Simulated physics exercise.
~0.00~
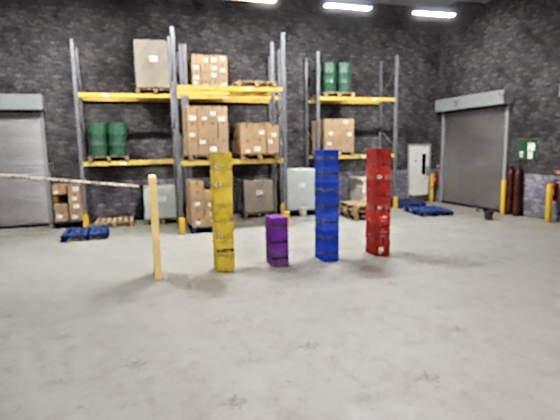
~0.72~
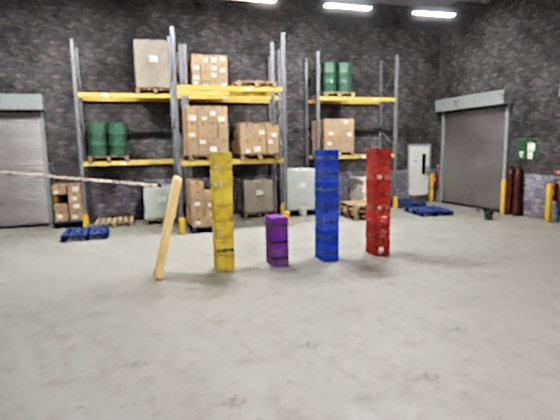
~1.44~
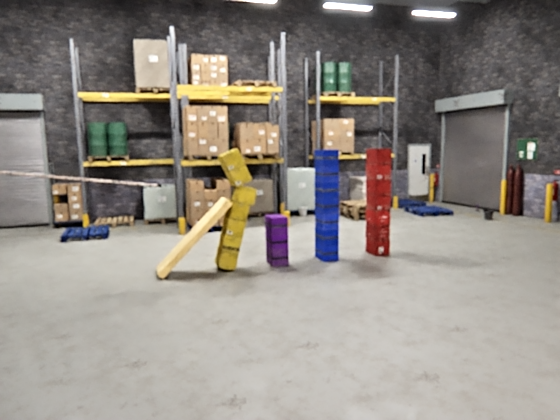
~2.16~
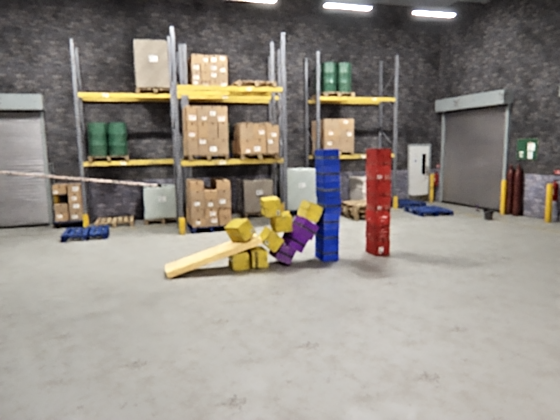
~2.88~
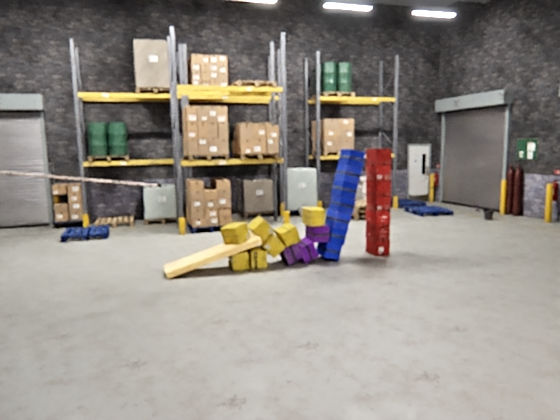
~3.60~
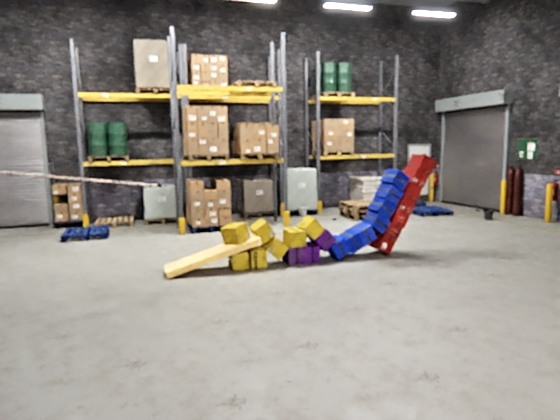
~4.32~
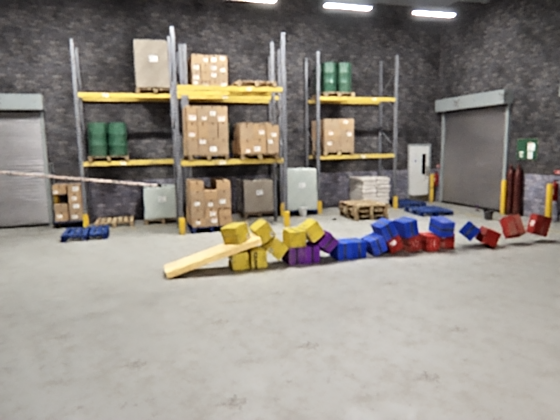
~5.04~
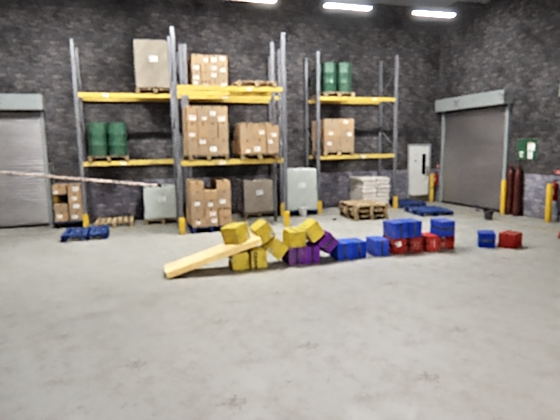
In the video, a wooden board in a warehouse tips right into a yellow stack of cartons, which collapses against a short purple one, then the blue and red stacks topple in turn, leaving all four stacks scattered in a low line across the floor.
